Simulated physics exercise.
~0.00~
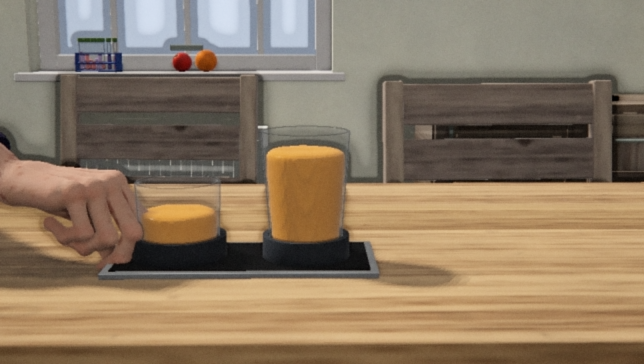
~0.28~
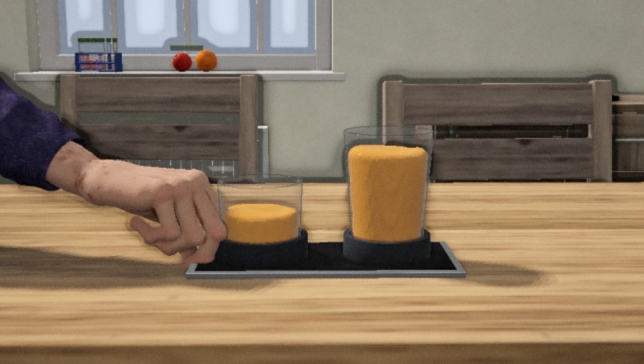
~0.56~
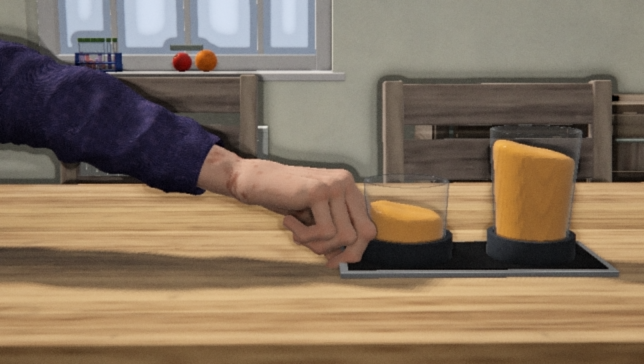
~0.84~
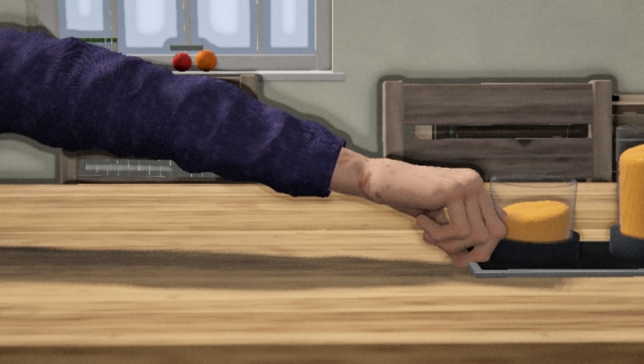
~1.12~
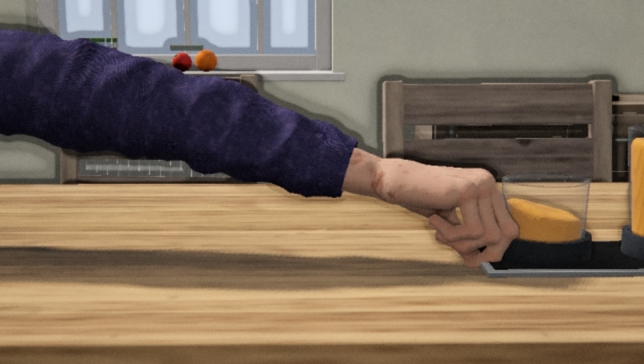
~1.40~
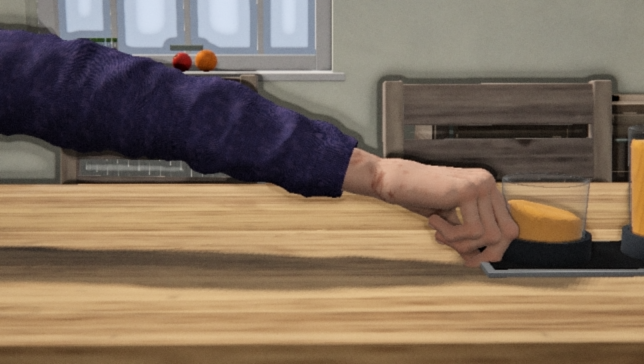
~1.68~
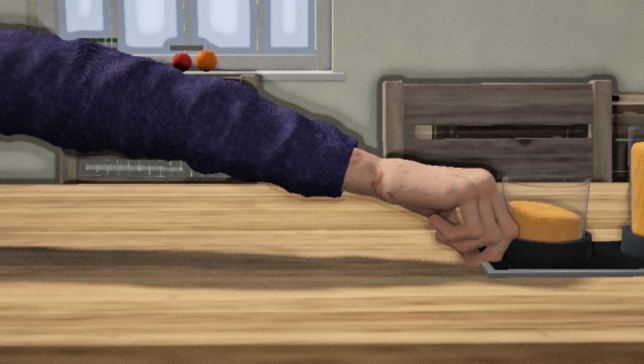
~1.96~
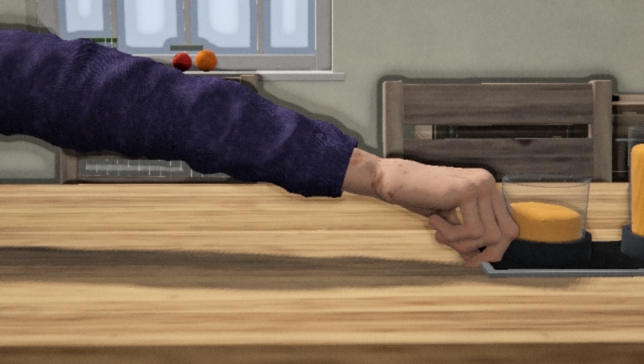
A tray carrying two glasses of orange juice slides right across a wooden table, pushed by a hand, stopping as the juice settles.
